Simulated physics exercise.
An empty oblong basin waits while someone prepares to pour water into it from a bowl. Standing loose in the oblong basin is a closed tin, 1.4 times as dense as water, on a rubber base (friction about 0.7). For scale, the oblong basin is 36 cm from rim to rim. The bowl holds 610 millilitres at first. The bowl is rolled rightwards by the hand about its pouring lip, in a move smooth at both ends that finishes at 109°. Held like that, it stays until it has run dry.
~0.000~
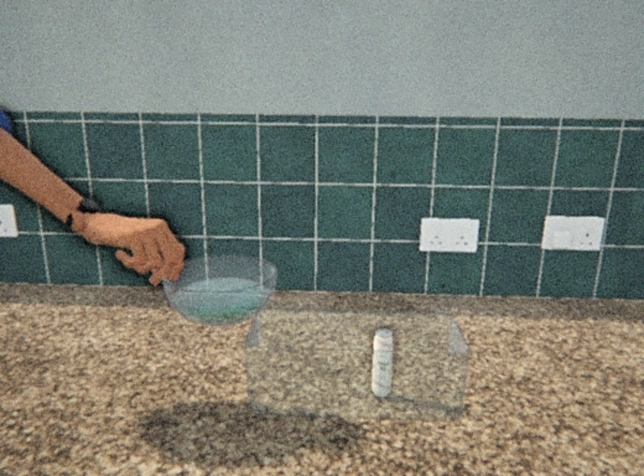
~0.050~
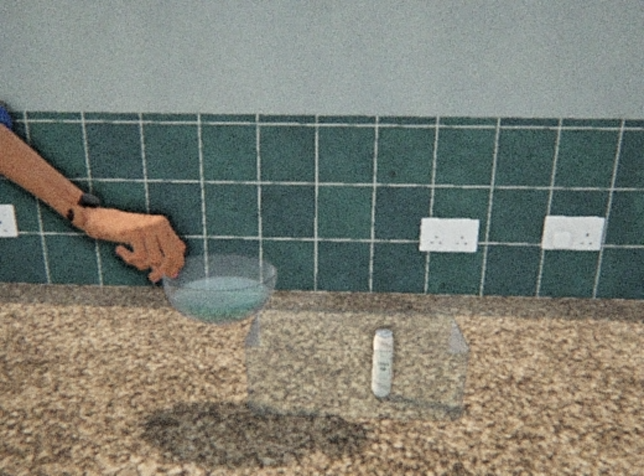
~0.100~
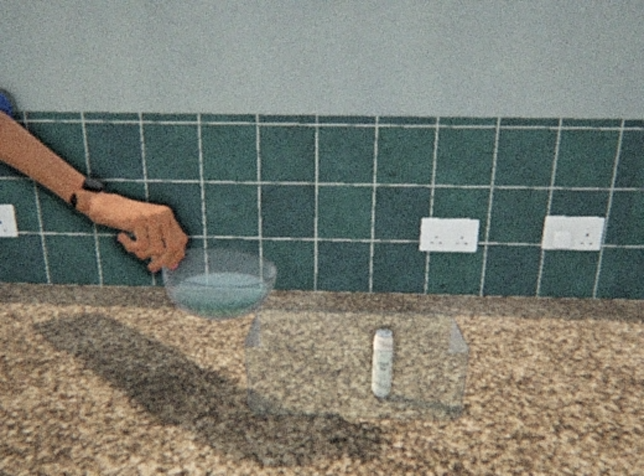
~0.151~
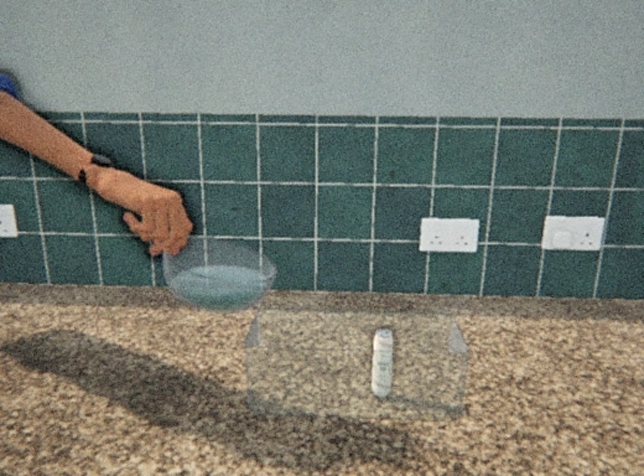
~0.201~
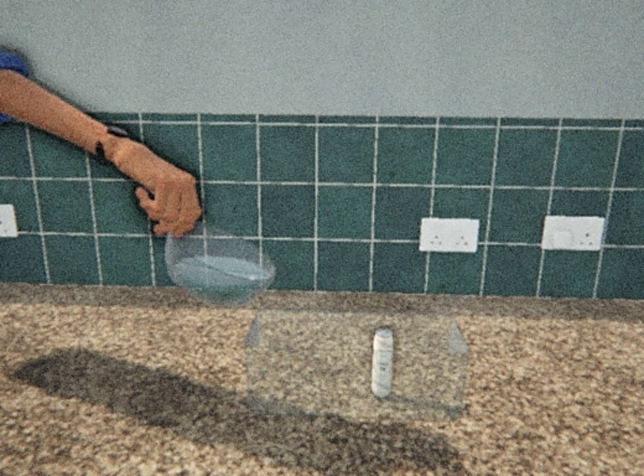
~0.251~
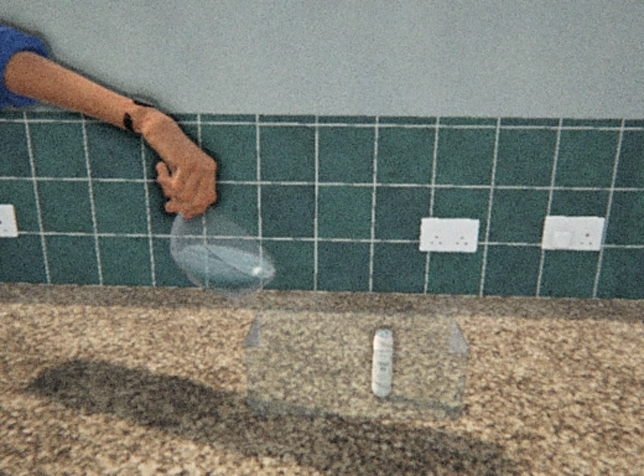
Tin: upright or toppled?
My guess is it's going to stay on its base.
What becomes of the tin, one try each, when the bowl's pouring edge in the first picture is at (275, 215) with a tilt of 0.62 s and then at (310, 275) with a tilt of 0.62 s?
In the first try it comes down; in the second it comes down.
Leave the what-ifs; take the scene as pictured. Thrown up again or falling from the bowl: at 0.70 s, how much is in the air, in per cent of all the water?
Estimate: About 3 in a hundred.
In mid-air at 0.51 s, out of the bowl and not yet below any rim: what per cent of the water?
Near 68 in a hundred.
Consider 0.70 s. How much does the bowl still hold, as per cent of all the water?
About 0 per cent.
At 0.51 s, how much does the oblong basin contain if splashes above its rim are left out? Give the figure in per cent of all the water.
Around 10 percent.
Then, 0.51 s in, the tilt is 101° and 21 per cent is still to pour; the tin stands where it began.
Then, 0.70 s in, the tilt is 109° and 0 per cent is still to pour; the tin stands where it began.
Then, 0.90 s in, the tilt is 109° and 0 per cent is still to pour; the tin stands where it began.
Then, 1.12 s in, the tilt is 109° and 0 per cent is still to pour; the tin stands where it began.
Finally, the tin stands where it began.
